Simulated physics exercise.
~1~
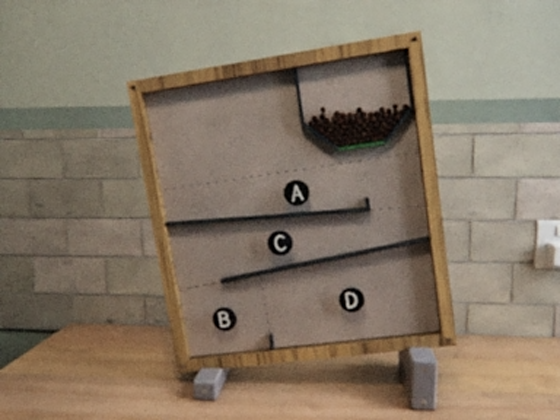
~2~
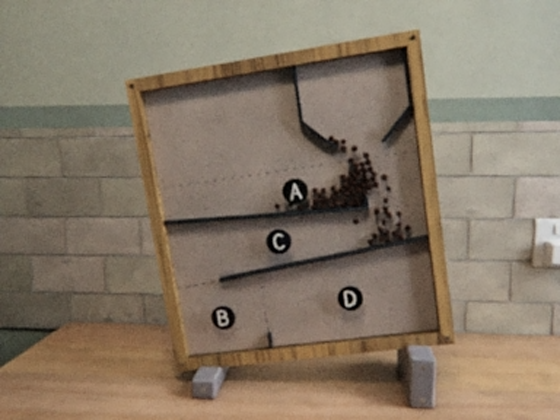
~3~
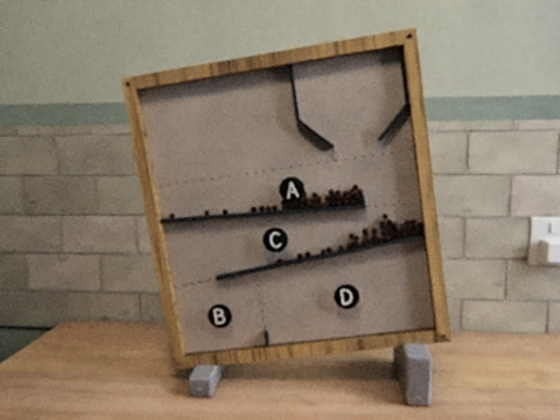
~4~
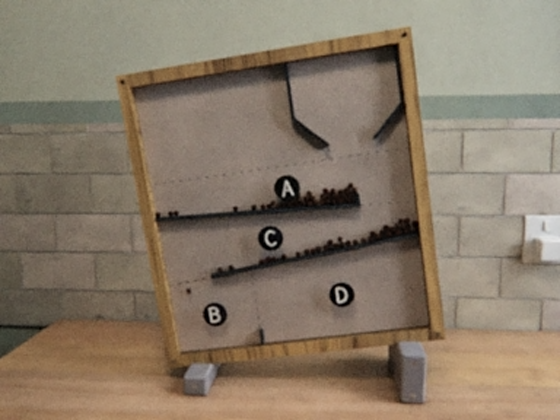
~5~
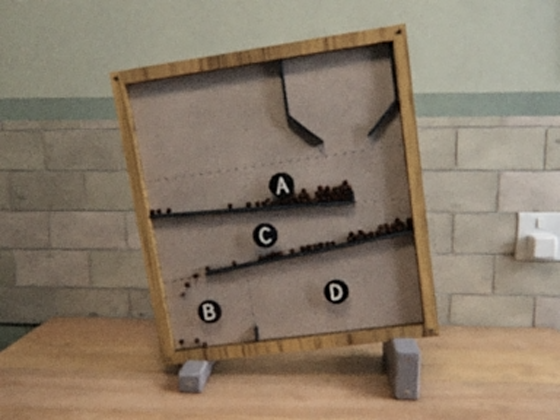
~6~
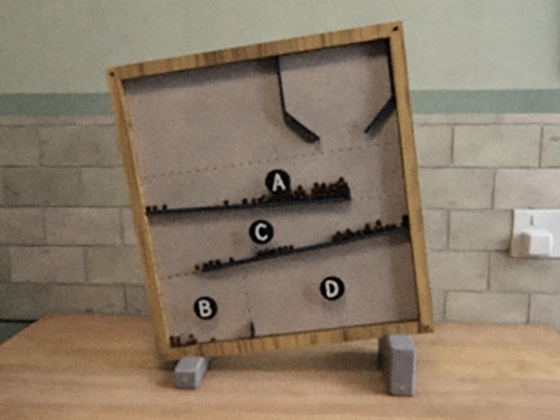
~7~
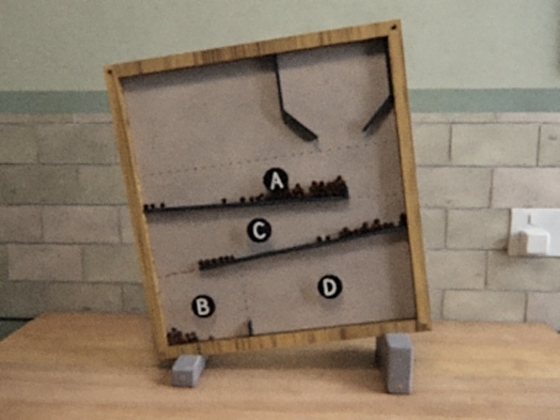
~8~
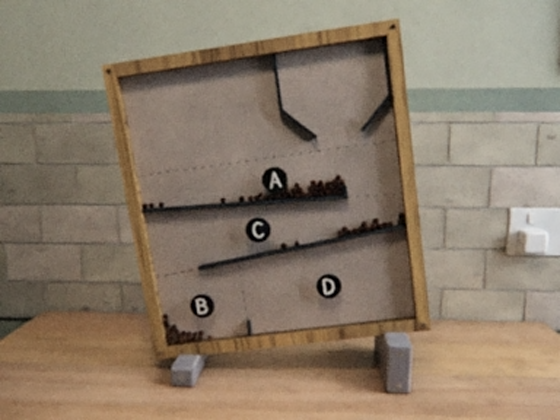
On a wooden table before a tiled wall, dark pellets drop from a hopper in a tilted, wood-framed box onto two ledges; many stay on the upper one while others roll left down the lower, ending piled in the bottom left corner, with some still on the lower ledge.
